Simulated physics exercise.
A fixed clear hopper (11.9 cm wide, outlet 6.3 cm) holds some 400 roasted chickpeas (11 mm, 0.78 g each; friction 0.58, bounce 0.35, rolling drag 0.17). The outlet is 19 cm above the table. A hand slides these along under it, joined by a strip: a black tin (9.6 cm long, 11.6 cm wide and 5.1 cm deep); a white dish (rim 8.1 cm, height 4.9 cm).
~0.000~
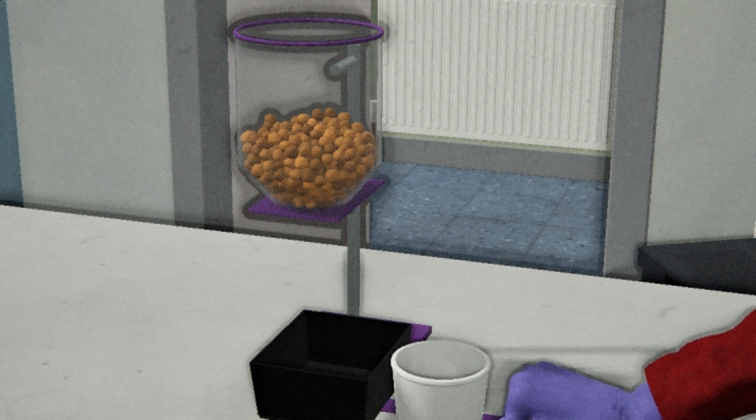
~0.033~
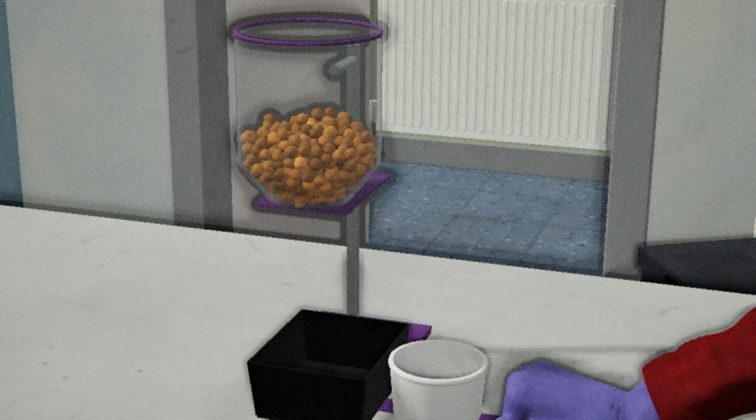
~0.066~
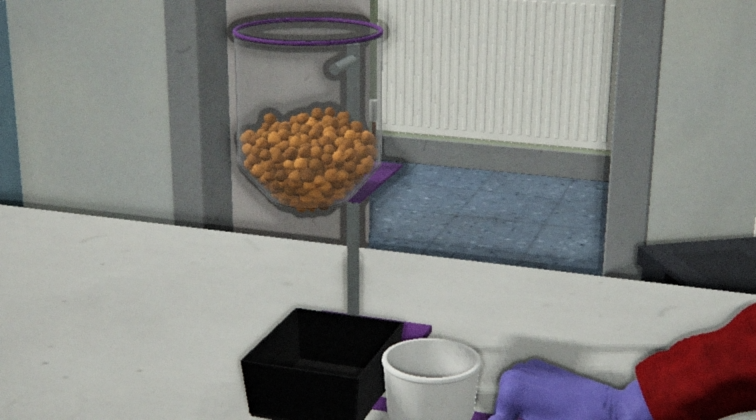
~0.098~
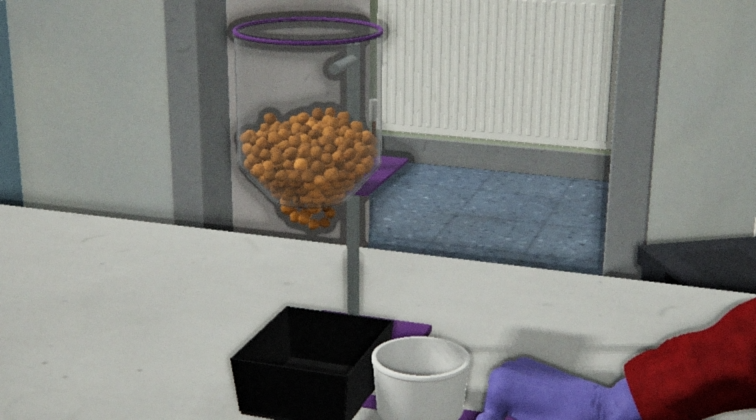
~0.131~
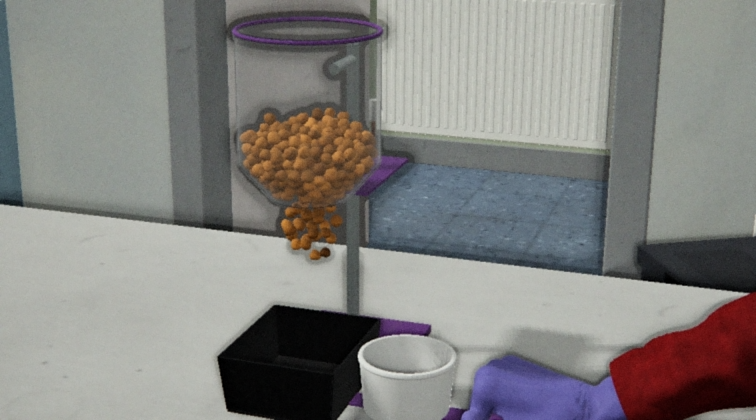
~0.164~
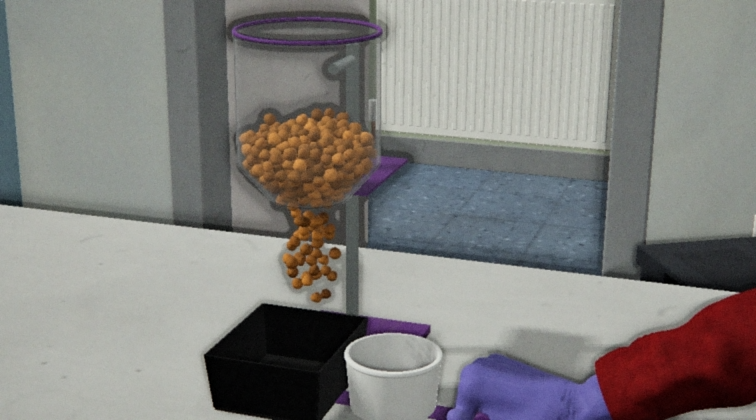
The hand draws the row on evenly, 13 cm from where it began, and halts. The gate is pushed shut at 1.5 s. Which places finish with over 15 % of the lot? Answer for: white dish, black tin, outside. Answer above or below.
White dish: Above, black tin: Below, outside: Above.
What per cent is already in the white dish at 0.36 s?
Near 15 per cent so far.
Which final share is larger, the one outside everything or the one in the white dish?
More ends in the white dish.
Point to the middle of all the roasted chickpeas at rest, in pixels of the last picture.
Around (302, 381).
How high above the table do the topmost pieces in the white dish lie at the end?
Some 7.5 cm.
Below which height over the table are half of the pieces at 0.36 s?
Some 20 cm.
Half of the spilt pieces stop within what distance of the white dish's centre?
Some 10 cm.
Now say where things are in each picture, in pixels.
Dishes slid 0.0 cm; 0 pieces falling; top of the load at (270, 120); black tin at (334, 343); white dish at (441, 360), in the first frame.
Dishes slid 0.2 cm; 0 pieces falling; top of the load at (270, 120), in the second frame.
Dishes slid 0.8 cm; 0 pieces falling; top of the load at (270, 120), in the third frame.
Dishes slid 1.8 cm; 13 pieces falling; top of the load at (270, 119), in the fourth frame.
Dishes slid 3.0 cm; 29 pieces falling; top of the load at (270, 119), in the fifth frame.
Dishes slid 4.2 cm; 39 pieces falling; top of the load at (302, 120); black tin at (289, 336); white dish at (394, 352). They move about 37 cm a second, in the sixth frame.
Then, at 0.36 s, black tin 10 %, hopper 60 %, white dish 15 %, in the air 20 %; middle of all pieces on or above the table near (303, 233).
Then, at 0.52 s, black tin 10 %, hopper 35 %, white dish 40 %, outside 5 %, in the air 15 %; middle of all pieces on or above the table near (299, 286).
After 0.66 s, black tin 10 %, hopper 15 %, white dish 55 %, outside 10 %, in the air 15 %; middle of all pieces on or above the table near (299, 318).
After 0.80 s, black tin 10 %, white dish 60 %, outside 15 %, in the air 15 %; middle of all pieces on or above the table near (301, 349).
In the end, at 2.1 s, black tin 10 %, hopper 0 %, white dish 55 %, outside 35 %.
